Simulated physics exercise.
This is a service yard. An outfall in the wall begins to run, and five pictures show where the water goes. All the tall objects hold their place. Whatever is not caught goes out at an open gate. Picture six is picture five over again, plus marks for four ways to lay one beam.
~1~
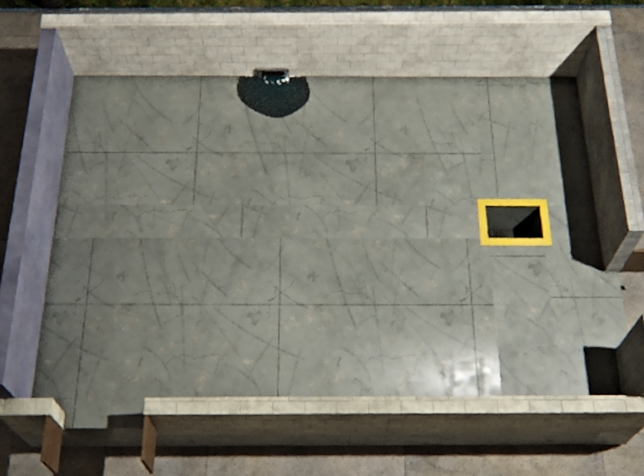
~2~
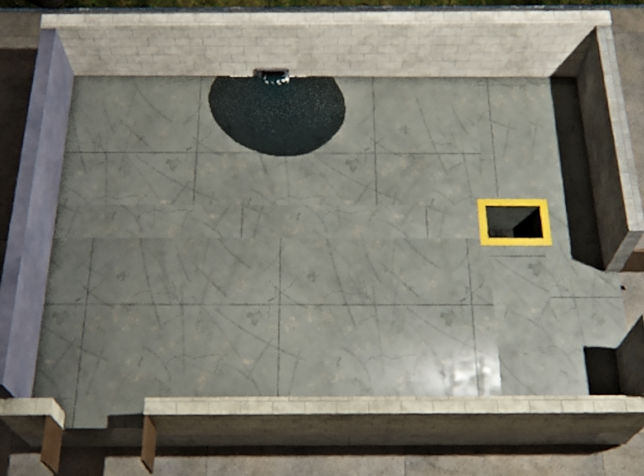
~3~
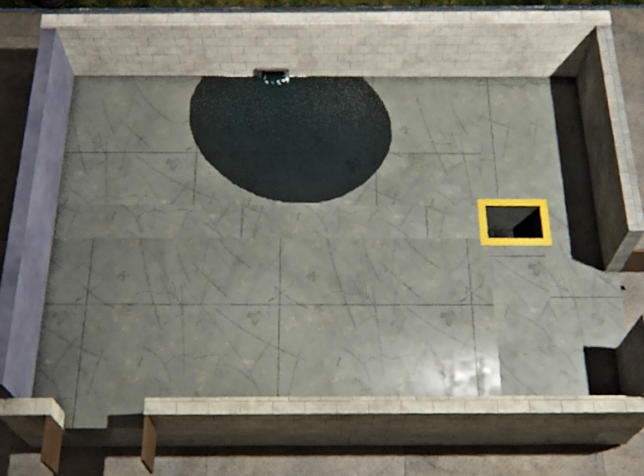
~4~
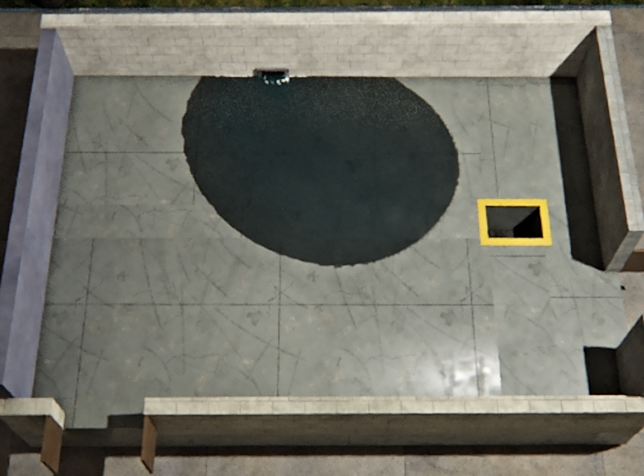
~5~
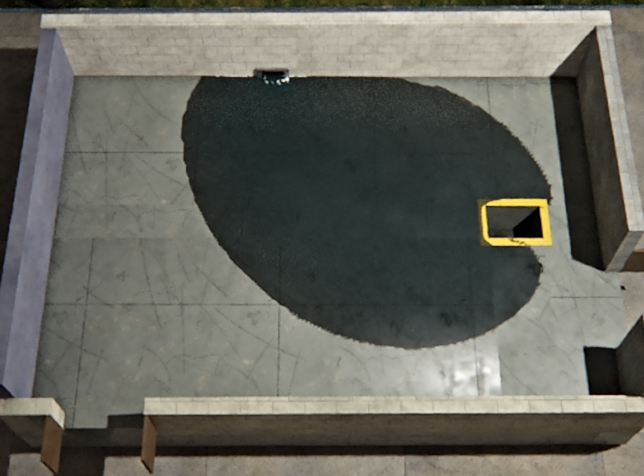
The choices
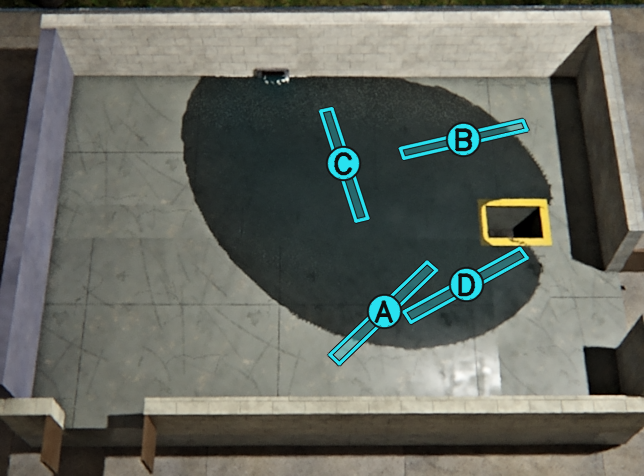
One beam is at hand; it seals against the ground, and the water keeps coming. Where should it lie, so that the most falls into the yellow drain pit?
D beats the others.
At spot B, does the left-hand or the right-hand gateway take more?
More leaves on the right.
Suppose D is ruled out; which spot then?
The answer is A.
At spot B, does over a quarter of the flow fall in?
No.
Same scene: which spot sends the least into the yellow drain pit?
Here it is spot C.
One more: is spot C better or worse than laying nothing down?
It is worse.
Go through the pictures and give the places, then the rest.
In the first frame, outfall at (273, 72); yellow drain pit at (514, 222); open gate at (610, 310); open gate at (109, 413); 2 % of the ground under water, visible out to (288, 109); yellow drain pit still dry.
In the second frame, 6 % of the ground under water, visible out to (290, 151); yellow drain pit still dry.
In the third frame, 12 % of the ground under water, visible out to (315, 198); yellow drain pit still dry.
In the fourth frame, 23 % of the ground under water, visible out to (419, 231); yellow drain pit still dry.
In the fifth frame, 38 % of the ground under water, visible out to (526, 292); yellow drain pit taking water.
In cyan, A from (334, 359) to (431, 266); B from (402, 153) to (524, 125); C from (326, 109) to (361, 219); D from (407, 317) to (523, 253).
With A, about 43 % of the stream goes into the yellow drain pit, about 55 % out by the gates.
With B, about 20 % of the stream goes into the yellow drain pit, about 79 % out by the gates.
With C, about 11 % of the stream goes into the yellow drain pit, about 88 % out by the gates.
With D, about 60 % of the stream goes into the yellow drain pit, about 39 % out by the gates.
